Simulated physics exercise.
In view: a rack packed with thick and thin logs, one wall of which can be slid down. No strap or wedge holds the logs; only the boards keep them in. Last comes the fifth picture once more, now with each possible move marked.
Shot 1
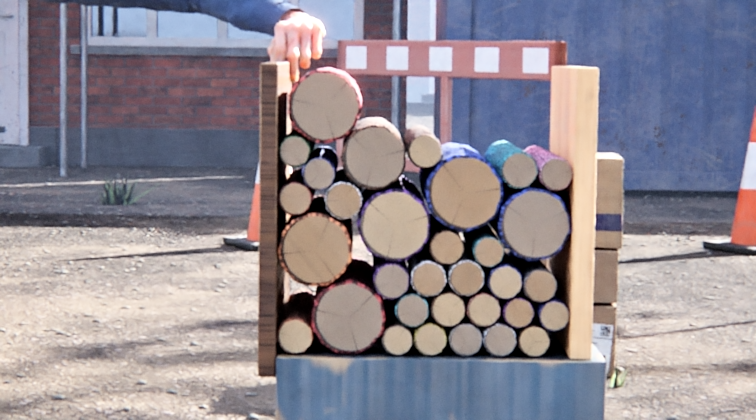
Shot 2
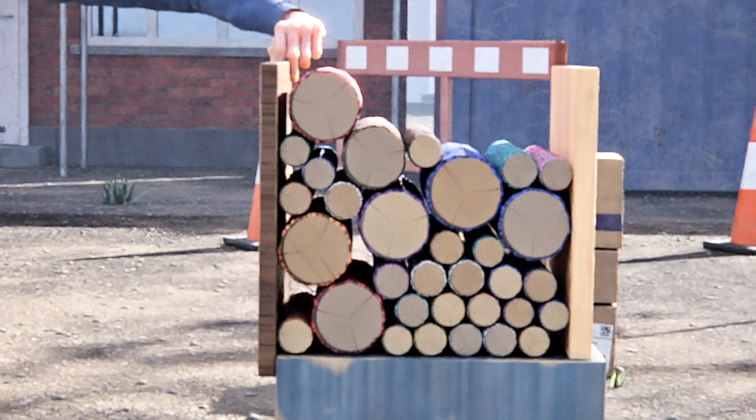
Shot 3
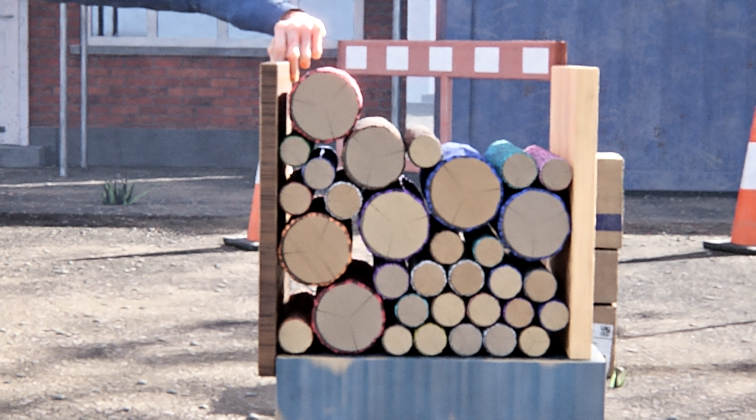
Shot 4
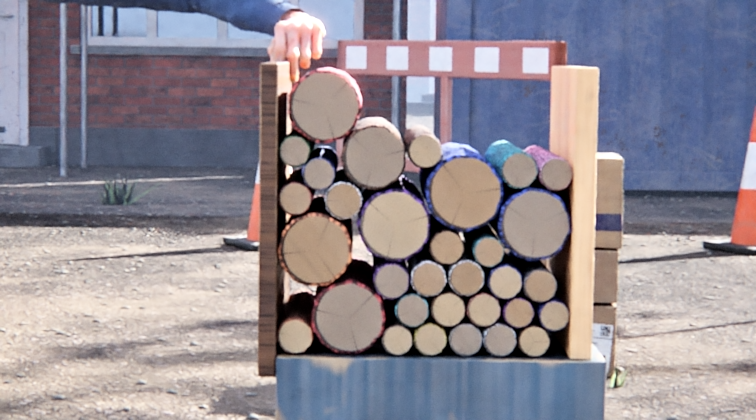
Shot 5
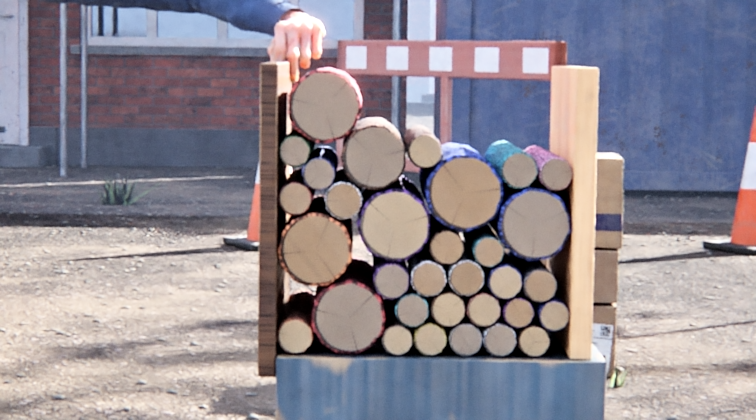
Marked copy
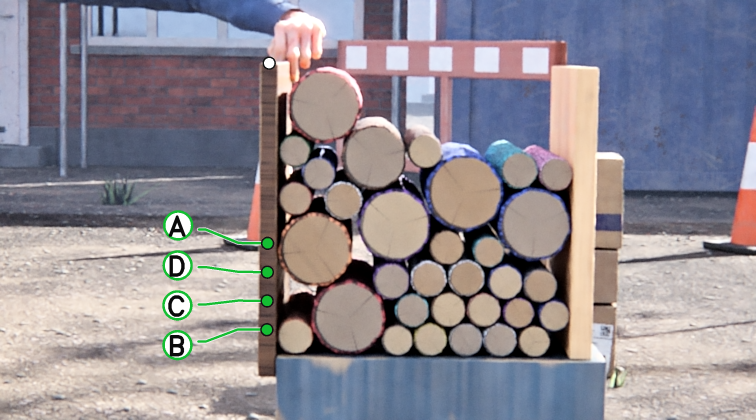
A hand at the end of a blue-sleeved arm rests on top of the dark left side board of a wooden rack, seen from the front in a sunny gravel yard. Thick and thin logs, cut ends facing forward, fill the rack above a blue-grey base, with orange cones, a brick wall and a blue wall behind. The hand, logs and boards stay still, and the view is steady.
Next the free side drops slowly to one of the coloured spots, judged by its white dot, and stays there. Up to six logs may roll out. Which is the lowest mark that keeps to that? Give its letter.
The lowest mark that will do is C.
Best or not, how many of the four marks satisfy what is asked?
Three of the four.
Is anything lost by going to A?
At A: Yes.
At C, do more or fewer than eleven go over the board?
It loses fewer than eleven.
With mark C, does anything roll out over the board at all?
Yes.
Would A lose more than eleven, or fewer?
At A, fewer than eleven.
On the copy, A at (268, 244); B at (267, 330); C at (267, 301); D at (267, 272); the white dot at (269, 63).
On C. First, top of the board (277, 161).
Then, top of the board (276, 267).
Finally, top of the board (276, 300), four out over the board.
By contrast, A four out over the board; B seven out over the board; D four out over the board.
